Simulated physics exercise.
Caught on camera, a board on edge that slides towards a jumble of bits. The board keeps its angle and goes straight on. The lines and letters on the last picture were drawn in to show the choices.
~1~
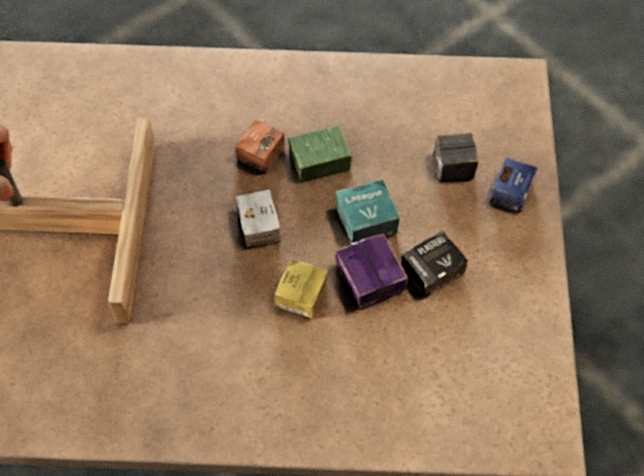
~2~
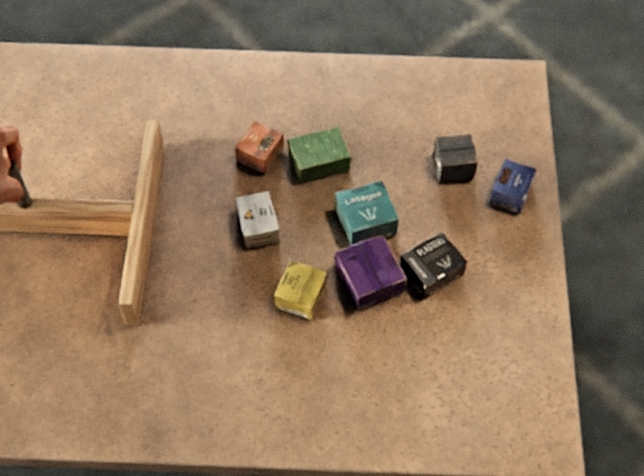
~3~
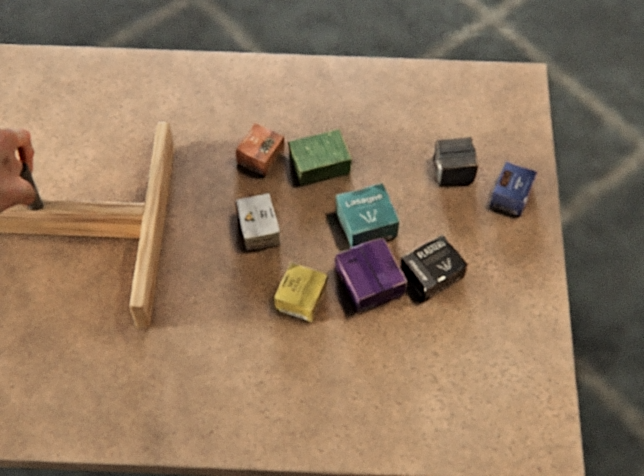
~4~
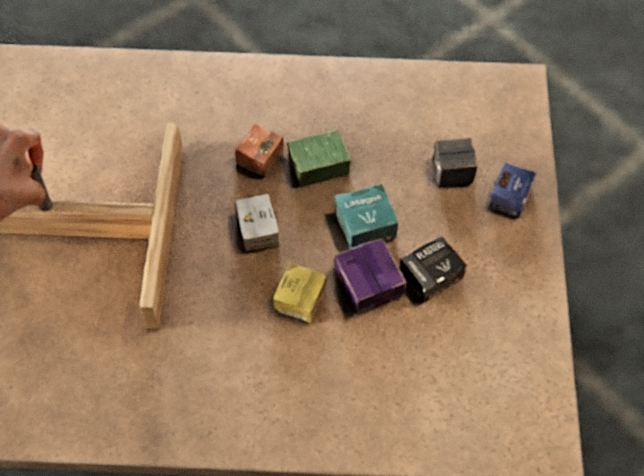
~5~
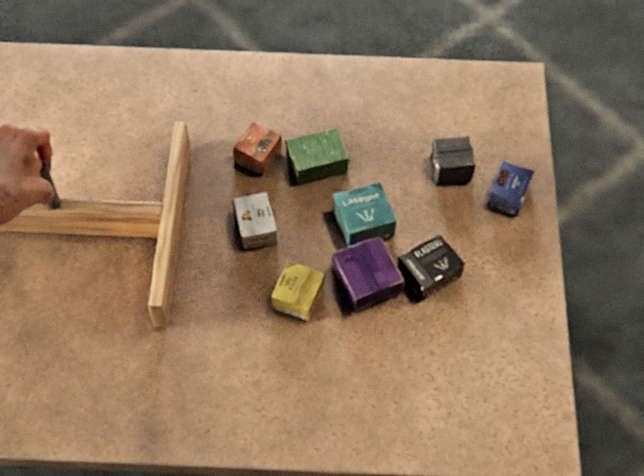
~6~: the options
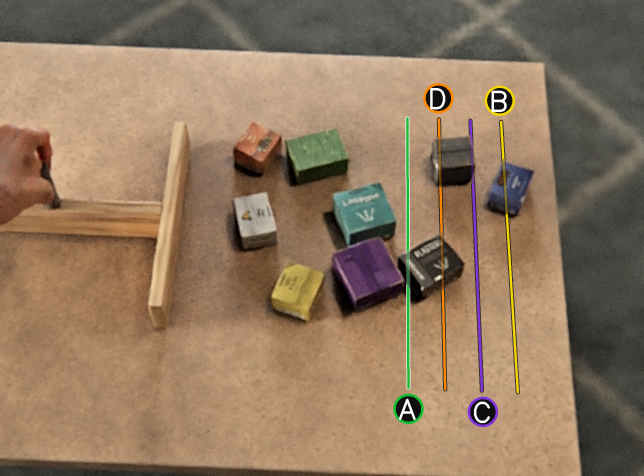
On a brown tabletop above a patterned carpet, a wooden board on edge, fixed to a long wooden handle, stands left of a scattered group of small coloured boxes. A hand at the left grips the handle and slides the board steadily rightward, narrowing the gap, while the boxes stay essentially in place.
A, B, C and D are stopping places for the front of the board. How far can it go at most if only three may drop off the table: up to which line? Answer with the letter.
It can go as far as C.
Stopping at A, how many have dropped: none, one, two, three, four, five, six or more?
In all, none.
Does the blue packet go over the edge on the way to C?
Yes.
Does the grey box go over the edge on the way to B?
By then, yes.
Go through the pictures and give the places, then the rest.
Board (130, 205); white packet (258, 219); yellow box (302, 288), in the first frame.
Board (140, 207); orange packet (260, 147), in the second frame.
Board (150, 209); purple box (371, 275), in the third frame.
Board (160, 210); turquoise box (366, 217), in the fourth frame.
Board (169, 209); grey box (453, 161); white packet (255, 221); yellow box (298, 291), in the fifth frame.
On the marked copy, A at (408, 242); B at (509, 247); C at (476, 245); D at (442, 244).
Taking C. A third of the way, board (279, 213); orange packet (310, 144); green block (354, 161).
Two thirds of the way, board (390, 217); blue packet (528, 194); black box (515, 265).
When it is over, board (476, 221); grey box over the edge; blue packet over the edge; three fallen.
As for the rest, A is within the limit but short; B drops six; D is within the limit but short.
